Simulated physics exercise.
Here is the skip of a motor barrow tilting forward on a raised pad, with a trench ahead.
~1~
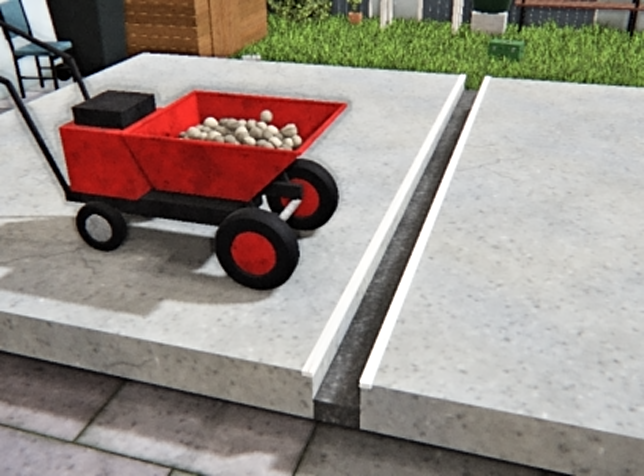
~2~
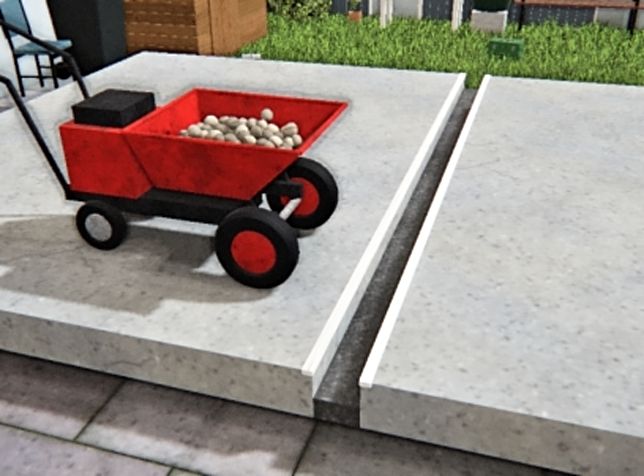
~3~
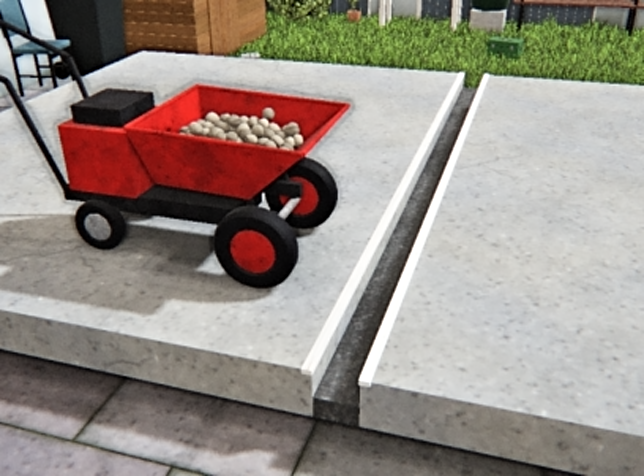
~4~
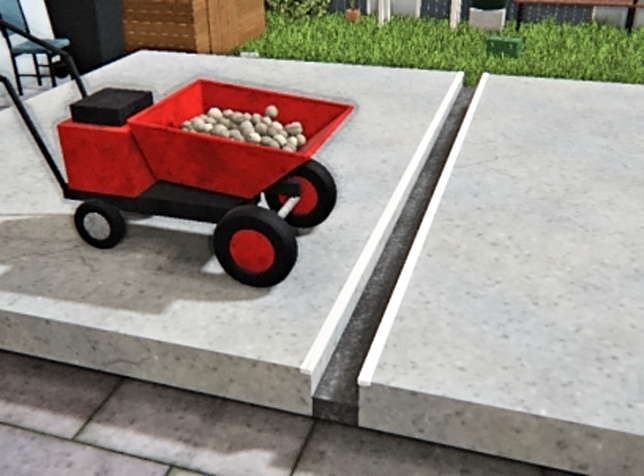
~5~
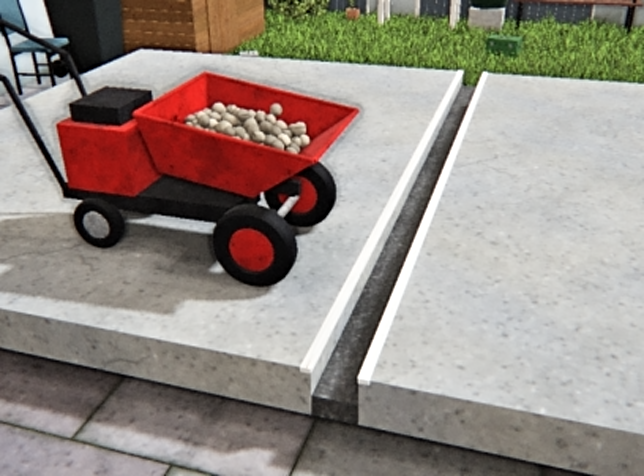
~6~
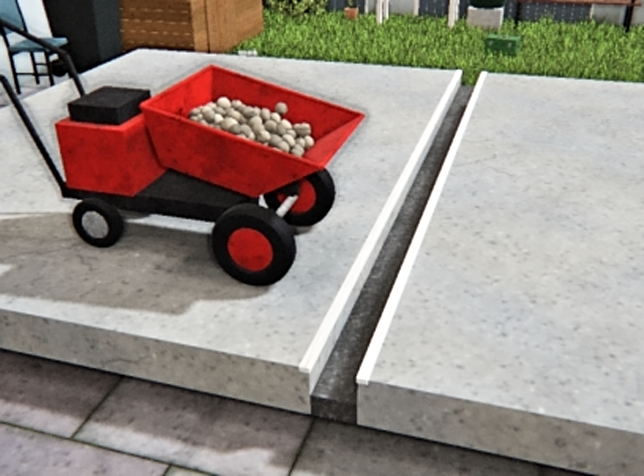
On a raised concrete pad beside a narrow trench, a stationary motor barrow's red skip of pebbles tilting slightly forward.
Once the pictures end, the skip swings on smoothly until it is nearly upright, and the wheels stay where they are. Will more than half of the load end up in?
No, the trench is going to take short of half of it.
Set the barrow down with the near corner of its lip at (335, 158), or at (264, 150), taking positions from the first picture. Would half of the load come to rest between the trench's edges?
At the earlier place the lesser portion ends between the edges, at the later place the greater portion.
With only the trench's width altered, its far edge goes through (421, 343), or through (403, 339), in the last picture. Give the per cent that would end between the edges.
First case 90 %, second case 70 %.
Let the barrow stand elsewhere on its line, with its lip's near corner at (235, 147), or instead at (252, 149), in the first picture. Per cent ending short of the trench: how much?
I'd expect close to 30 per cent and then close to 10 per cent.
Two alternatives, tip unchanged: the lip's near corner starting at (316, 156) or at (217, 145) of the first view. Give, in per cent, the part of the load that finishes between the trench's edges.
You'd get 0 in a hundred the first time and 40 in a hundred the second.
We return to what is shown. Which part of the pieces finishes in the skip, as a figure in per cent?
Some 0 in a hundred.
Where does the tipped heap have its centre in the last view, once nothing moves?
Close to (430, 265) in the last picture.
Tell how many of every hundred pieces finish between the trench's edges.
It works out to roughly 30 percent of the load.
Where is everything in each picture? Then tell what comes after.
The first frame shows lip of the skip at (299, 154), level; top of the load at (223, 144), river pebbles; first edge of the trench at (329, 330); far edge at (383, 340), the trench under half as wide as the skip, and about half as deep as wide.
The second frame shows lip of the skip at (300, 153), level; top of the load at (223, 142).
The third frame shows lip of the skip at (303, 155), tipped barely; top of the load at (224, 140).
The fourth frame shows lip of the skip at (307, 157), tipped barely; top of the load at (226, 126).
The fifth frame shows lip of the skip at (314, 161), tipped a little; top of the load at (213, 126).
The sixth frame shows lip of the skip at (321, 167), tipped a little; top of the load at (211, 131); first edge of the trench at (326, 326); far edge at (380, 335).
Soon after the last picture, skip tipped steeply; all in the skip.
A little later, skip tipped steeply; most in the skip; a stray few in or heaped over the trench; a small part beyond it; a stray few falling.
Later still, skip tipped right over; a small part in the skip; a small part in or heaped over the trench; about two thirds beyond it.
By the end, skip tipped right over; a stray few in the skip; about a quarter in or heaped over the trench; about two thirds beyond it.
